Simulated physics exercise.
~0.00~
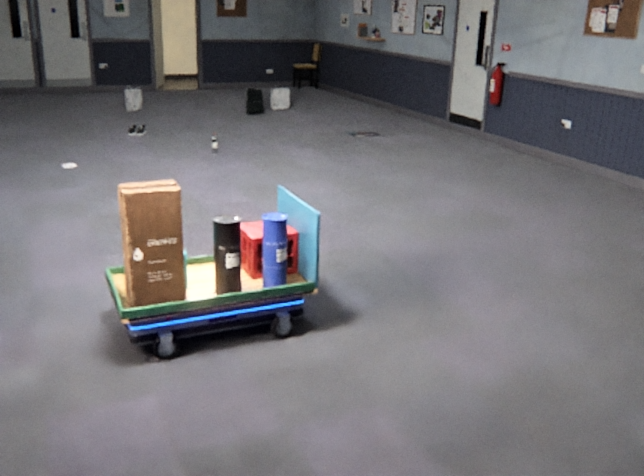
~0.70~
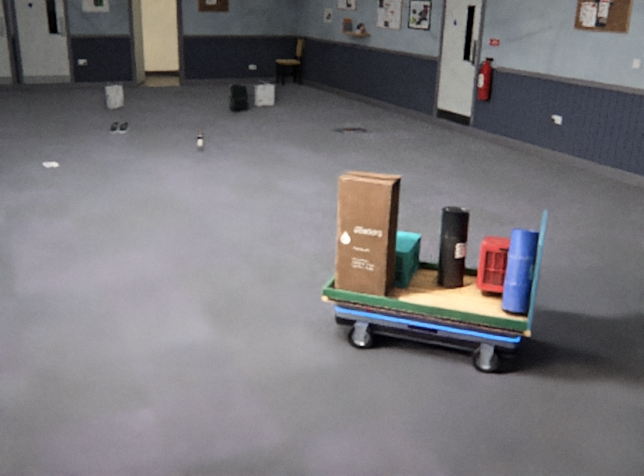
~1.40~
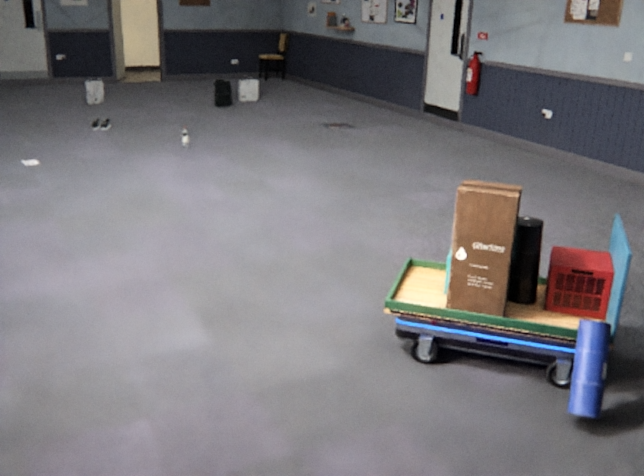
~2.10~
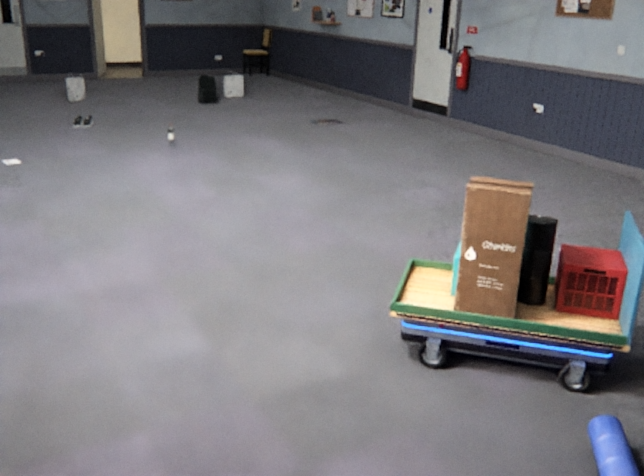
Flat cart carrying a box, crates and canisters rolling rightward and turning, the blue canister toppling off onto the grey floor.
